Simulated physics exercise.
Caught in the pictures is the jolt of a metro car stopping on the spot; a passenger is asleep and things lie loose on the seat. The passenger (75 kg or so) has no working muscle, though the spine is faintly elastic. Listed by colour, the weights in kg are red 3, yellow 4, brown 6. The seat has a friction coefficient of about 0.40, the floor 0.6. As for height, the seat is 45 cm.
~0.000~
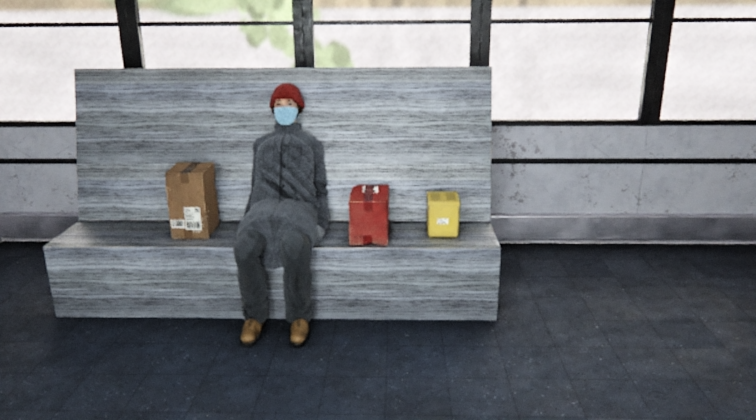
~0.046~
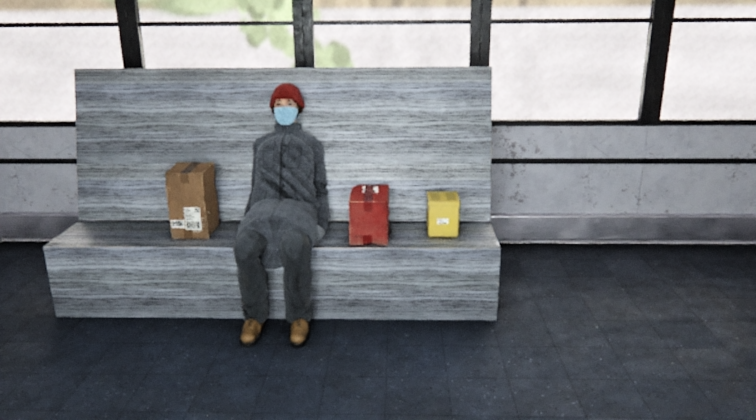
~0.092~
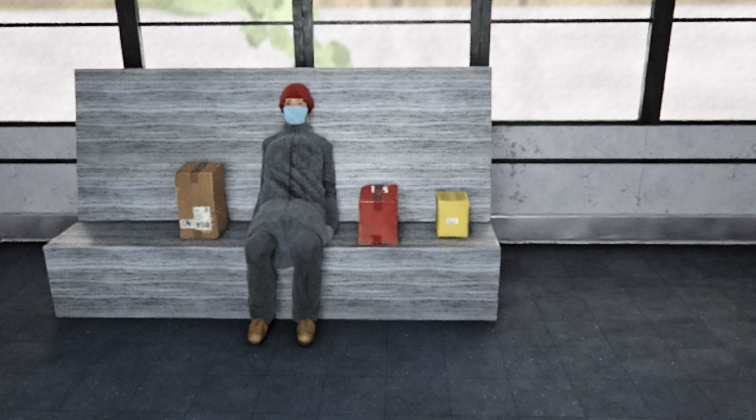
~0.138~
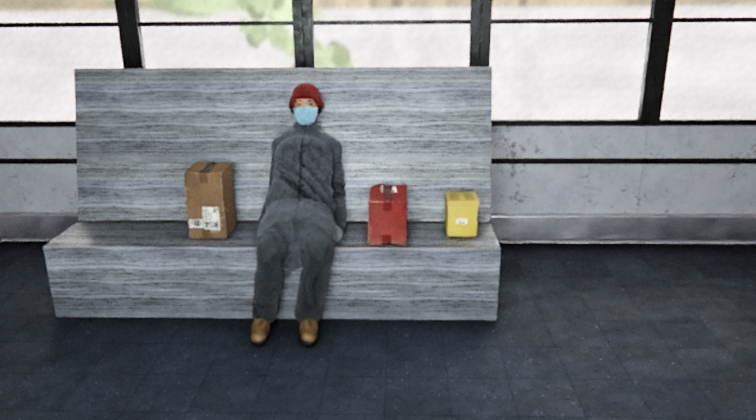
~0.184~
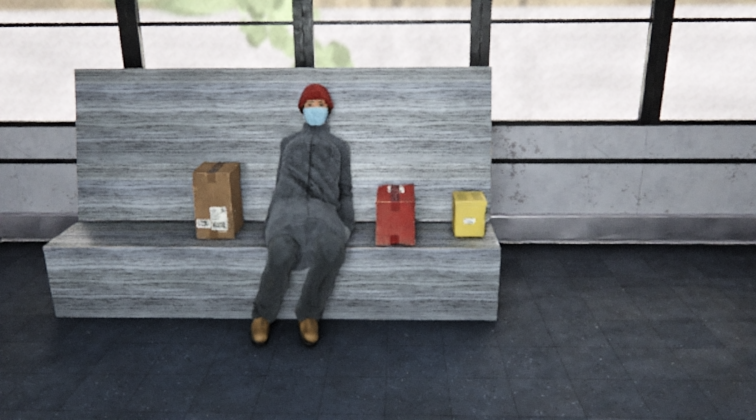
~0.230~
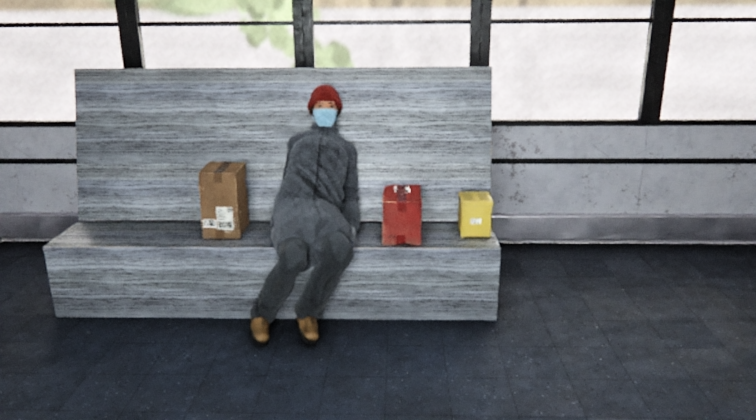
Bench beneath windows, a masked, seated figure in a red hat and brown, red and yellow containers sliding right after initial stillness.
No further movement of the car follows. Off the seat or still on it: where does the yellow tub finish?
Still on it.
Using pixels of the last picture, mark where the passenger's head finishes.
I'd put it close to (446, 217) in the last view.
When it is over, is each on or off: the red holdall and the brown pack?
The red holdall comes off, while the brown pack keeps its spot.
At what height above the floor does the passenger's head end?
About 55 cm above the floor.
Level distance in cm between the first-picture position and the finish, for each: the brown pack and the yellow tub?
Brown pack: 25; yellow tub: 25.
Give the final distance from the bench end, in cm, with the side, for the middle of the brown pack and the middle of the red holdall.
Brown pack 150 short, red holdall 40 short.
After 0.40 s the yellow tub is 6 cm short of the bench end, tilted 0°, near (485, 215) in the last picture's view.
After 0.65 s the yellow tub is 6 cm short of the bench end, tilted 0°, near (485, 215) in the last picture's view; the brown pack 154 cm short of the bench end, tilted 0°.
After 1.05 s the yellow tub is 6 cm short of the bench end, tilted 0°, near (485, 215) in the last picture's view.
When all is still (2.7 s), red holdall drops off; yellow tub stays on; brown pack stays on; passenger's hips keep to the seat.
